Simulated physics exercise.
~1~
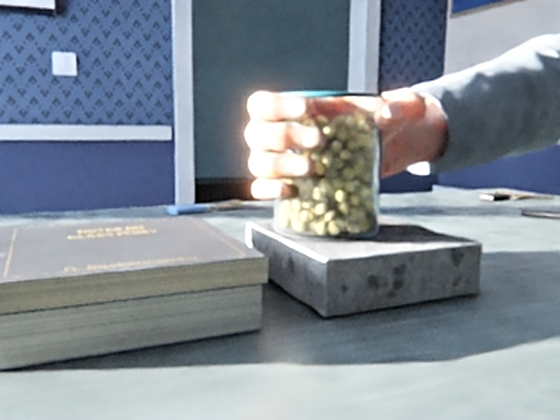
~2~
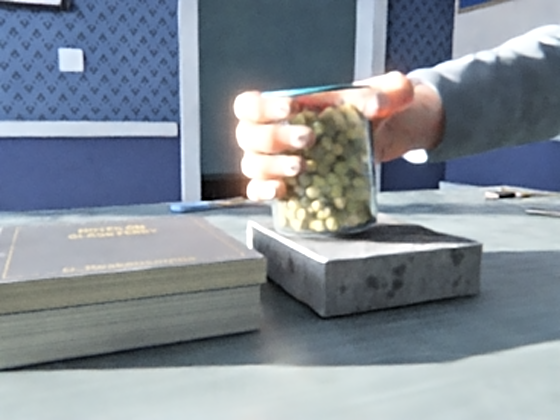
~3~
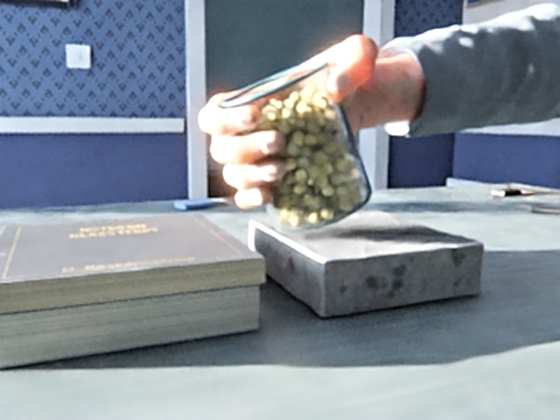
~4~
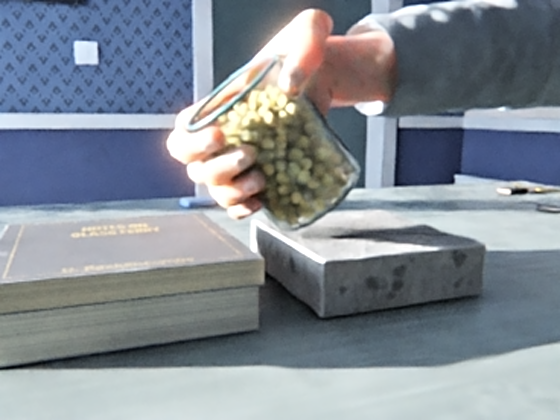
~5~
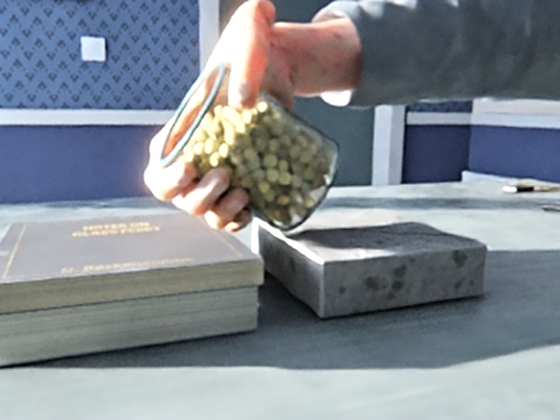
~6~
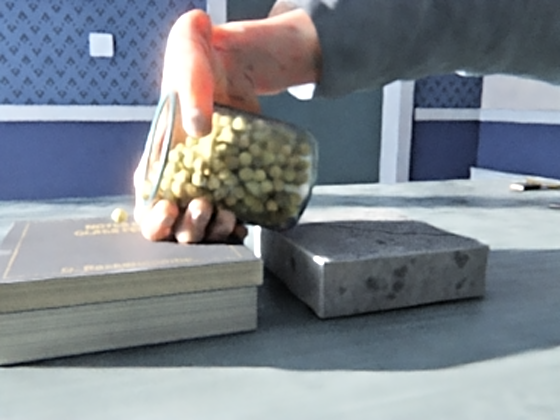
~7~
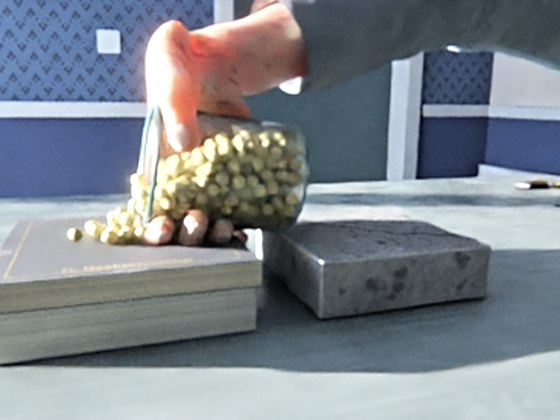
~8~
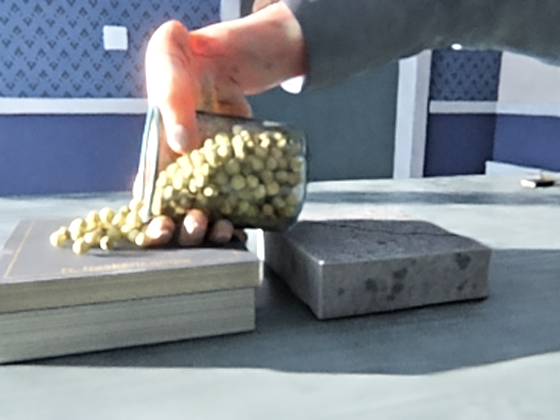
A hand lifted a clear glass of pale soya beans off a grey stone block and tipped it to the left until it rested on its side on a pile of books, where a small part of the beans spilled onto the cover.
